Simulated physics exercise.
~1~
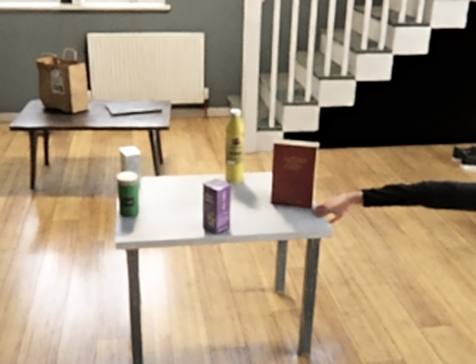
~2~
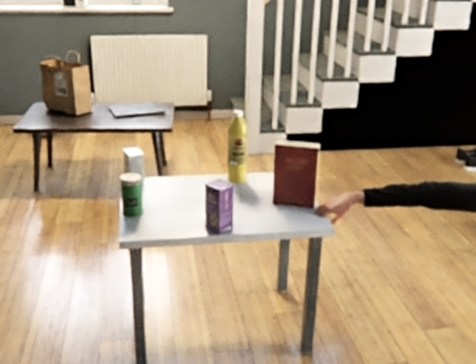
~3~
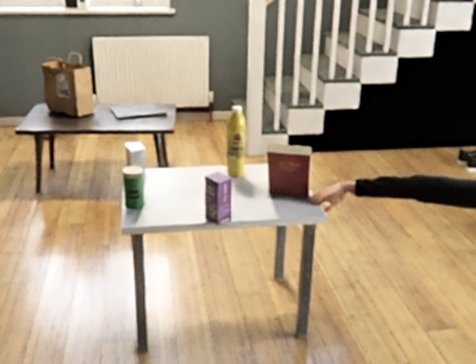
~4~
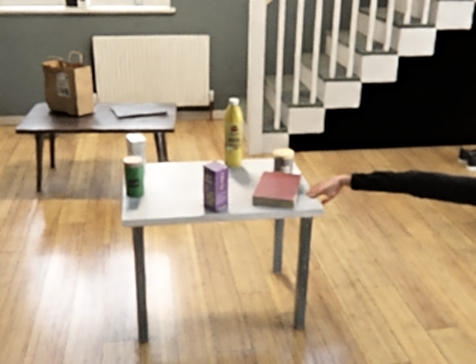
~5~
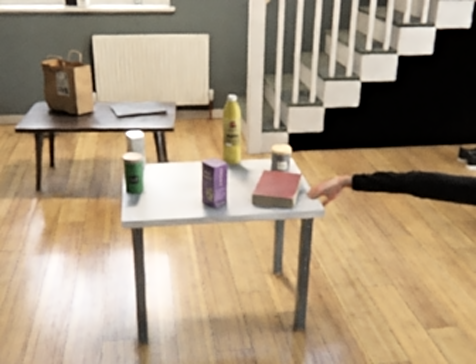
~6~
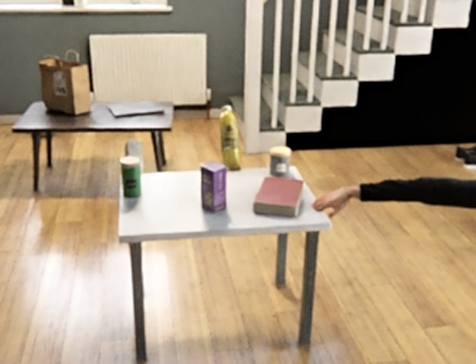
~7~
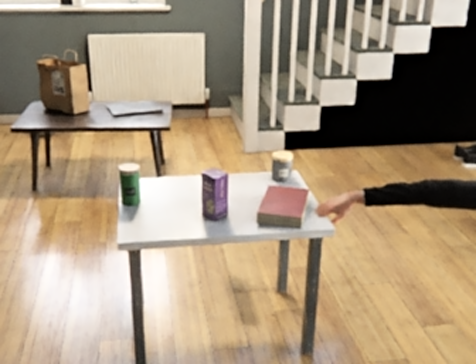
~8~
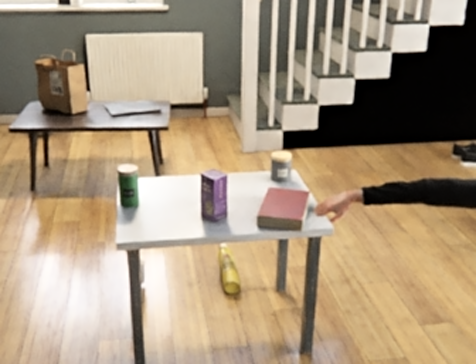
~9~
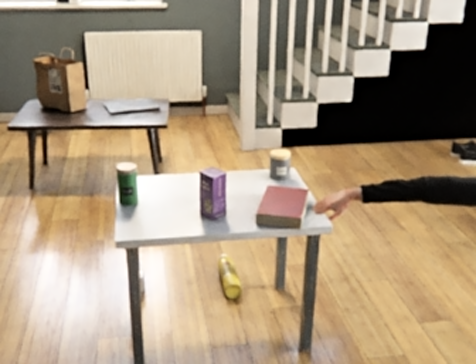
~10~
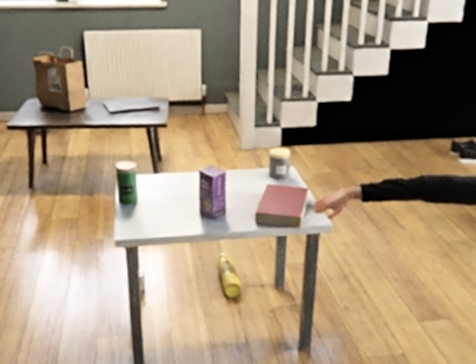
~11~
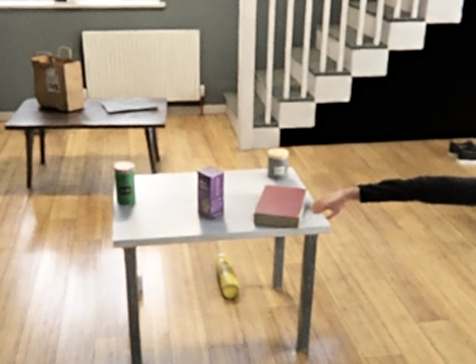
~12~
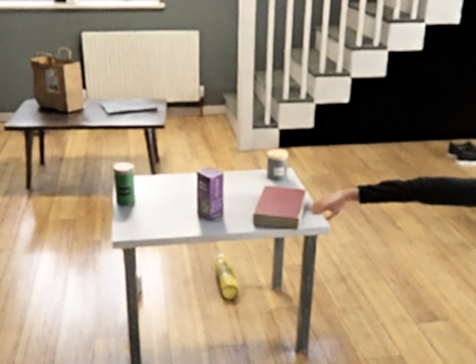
At the start, a yellow bottle, white packet, green jar, purple carton and red book stand on a pale side table, while a hand reaches in from the right to its edge. The table slides away from the viewer, and the red book tips over onto its side, revealing a grey jar behind it. The table then comes back toward the viewer, and the yellow bottle and white packet tilt and drop off the far edge. They end lying on the floor beneath, while the book lies flat and the carton and both jars remain upright on the table.
